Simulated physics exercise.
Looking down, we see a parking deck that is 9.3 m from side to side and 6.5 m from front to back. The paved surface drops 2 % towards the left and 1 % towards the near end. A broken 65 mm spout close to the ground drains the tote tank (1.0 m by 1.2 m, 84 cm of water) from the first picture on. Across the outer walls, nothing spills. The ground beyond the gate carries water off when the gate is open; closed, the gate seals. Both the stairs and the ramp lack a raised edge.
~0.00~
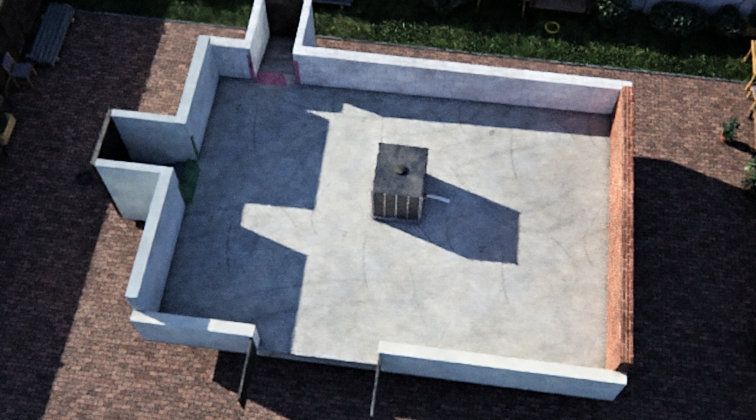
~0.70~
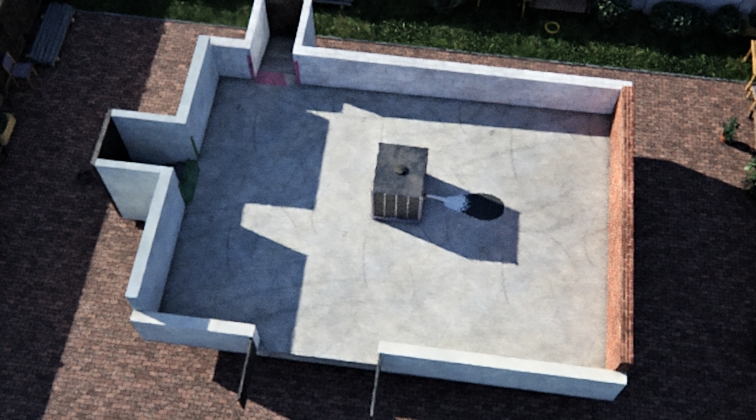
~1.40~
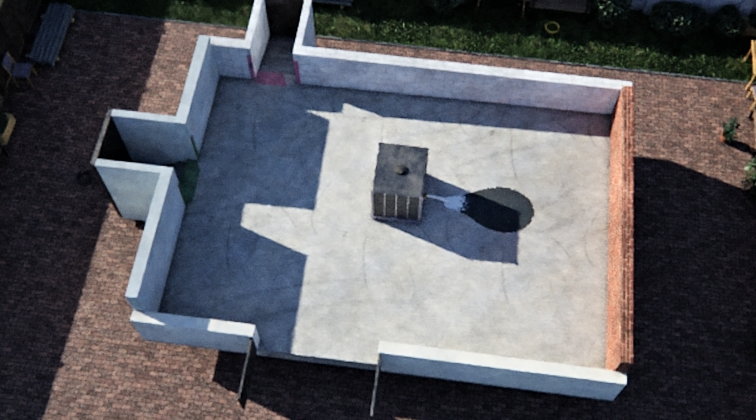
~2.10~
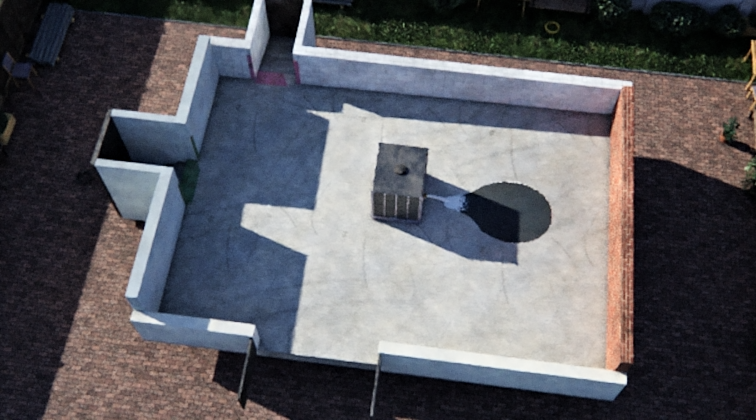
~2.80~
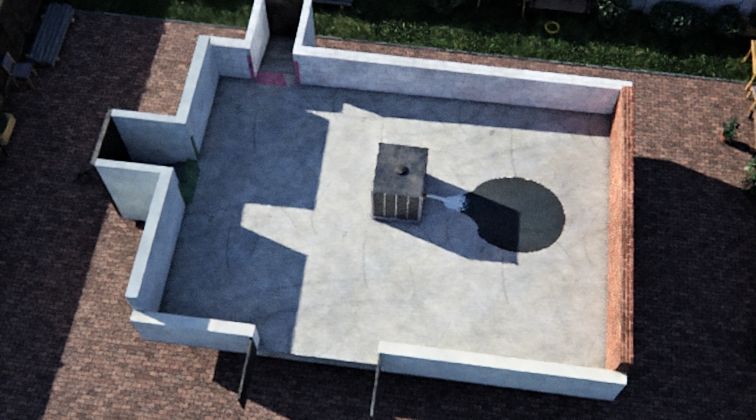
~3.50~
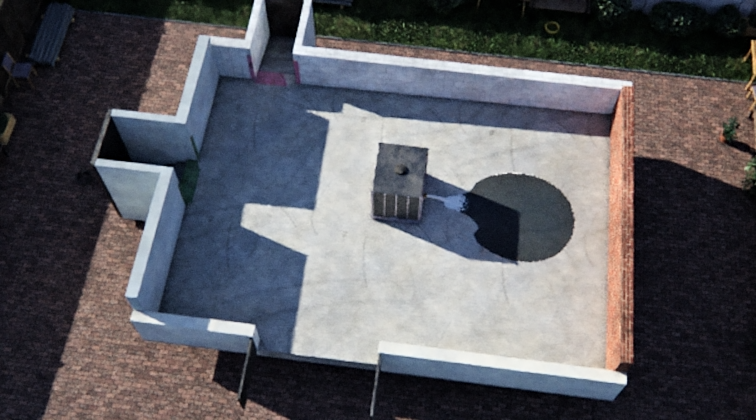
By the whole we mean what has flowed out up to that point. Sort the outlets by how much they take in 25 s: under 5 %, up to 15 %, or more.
I would say gateway takes from 5 to 15 %; flight of stairs down (marked green) takes under 5 %; basement ramp (marked pink) takes not even 5 %.
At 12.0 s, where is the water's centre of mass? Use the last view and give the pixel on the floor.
I'd say somewhere about (504, 243).
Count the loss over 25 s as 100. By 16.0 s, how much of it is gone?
0 %.
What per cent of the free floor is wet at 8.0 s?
About 10 percent.
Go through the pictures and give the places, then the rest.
In the first picture, the jet has just started at (435, 197); the ground is still dry.
The second picture shows from the spout at (435, 197) the water has spread over 0.5 m2; its tip is at (504, 208), and it is 1.1 cm deep on average.
The third picture shows from the spout at (435, 197) the water has spread over 1.3 m2; its tip is at (530, 221), and it is 0.9 cm deep on average.
The fourth picture shows the jet leaves at (435, 197); the sheet reaches (549, 223), 2.9 m away, and wets 2.0 m2.
The fifth picture shows the jet leaves at (435, 197); the sheet reaches (563, 224), 3.2 m away, and wets 2.7 m2.
The sixth picture shows the jet leaves at (435, 197); the sheet reaches (571, 232), 3.4 m away, and wets 3.4 m2.
After 5.0 s water covers 10 % of the floor and is deepest (2 cm) near (455, 205); gone so far, the gateway 0 %, the flight of stairs down (marked green) 0 %, the basement ramp (marked pink) 0 %.
After 8.0 s water covers 10 % of the floor and is deepest (2 cm) near (455, 205); gone so far, the gateway 0 %, the flight of stairs down (marked green) 0 %, the basement ramp (marked pink) 0 %.
After 12.0 s water covers 20 % of the floor and is deepest (2 cm) near (455, 205); gone so far, the gateway 0 %, the flight of stairs down (marked green) 0 %, the basement ramp (marked pink) 0 %.
After 16.0 s water covers 25 % of the floor and is deepest (2 cm) near (455, 205); gone so far, the gateway 0 %, the flight of stairs down (marked green) 0 %, the basement ramp (marked pink) 0 %.
After 25.0 s water covers 35 % of the floor and is deepest (2 cm) near (155, 326); gone so far, the gateway 10 %, the flight of stairs down (marked green) 0 %, the basement ramp (marked pink) 0 %.
